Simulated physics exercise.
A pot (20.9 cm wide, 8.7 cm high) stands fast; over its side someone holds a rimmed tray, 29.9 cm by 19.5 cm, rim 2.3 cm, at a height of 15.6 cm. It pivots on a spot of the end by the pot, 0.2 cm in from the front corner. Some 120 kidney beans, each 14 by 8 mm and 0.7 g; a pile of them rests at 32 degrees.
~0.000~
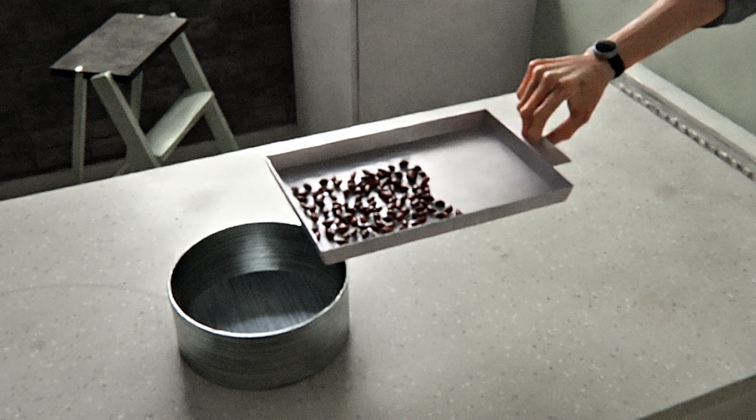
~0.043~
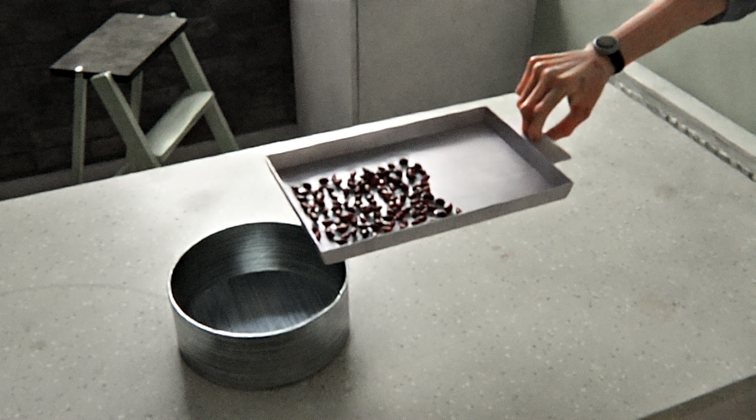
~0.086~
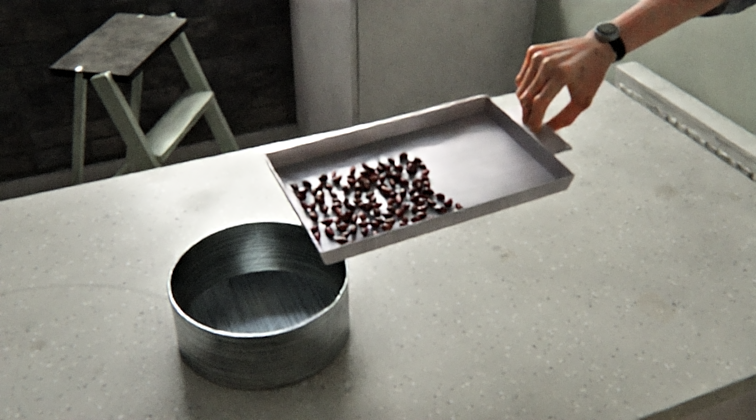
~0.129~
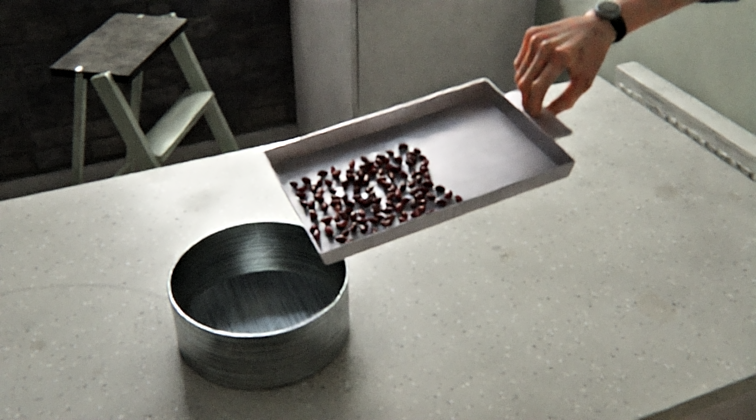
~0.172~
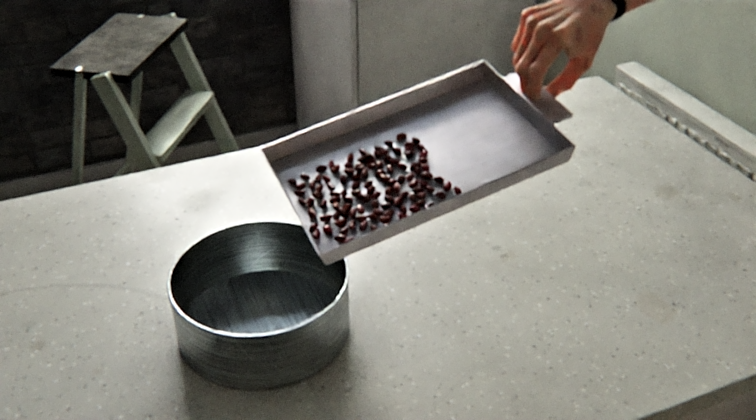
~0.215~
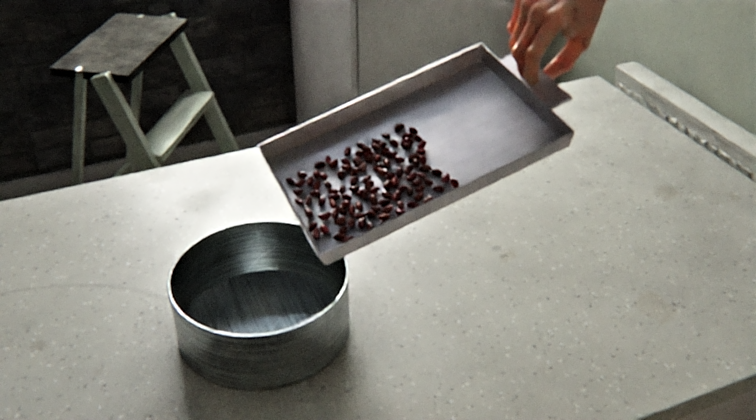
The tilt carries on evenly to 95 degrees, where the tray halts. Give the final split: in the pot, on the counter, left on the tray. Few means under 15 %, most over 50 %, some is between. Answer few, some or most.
Pot most, counter some, tray few.
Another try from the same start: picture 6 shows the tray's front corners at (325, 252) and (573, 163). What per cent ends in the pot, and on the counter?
Pot 0, counter 100.
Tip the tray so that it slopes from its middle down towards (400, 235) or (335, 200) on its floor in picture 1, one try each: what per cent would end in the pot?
Some 0 and 100 per cent.
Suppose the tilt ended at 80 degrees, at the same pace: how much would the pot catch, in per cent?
It would be near 45 per cent.
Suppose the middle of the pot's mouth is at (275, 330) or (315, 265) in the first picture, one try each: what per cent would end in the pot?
About 100 and 20 per cent.
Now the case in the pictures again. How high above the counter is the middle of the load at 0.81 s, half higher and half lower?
About 18 cm.
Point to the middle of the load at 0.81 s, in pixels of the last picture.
At about (296, 230).
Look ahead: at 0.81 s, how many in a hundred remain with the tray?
Roughly 90 per cent.
After 0.57 s, tilt 54 degrees; the tray holds 100 %, the pot 0 %.
After 0.81 s, tilt 80 degrees; the tray holds 90 %, the pot 5 %.
After 1.16 s, tilt 95 degrees; the tray holds 10 %, the pot 45 %.
At rest (2.5 s), pot 60 %, counter 40 %, tray 0 %.
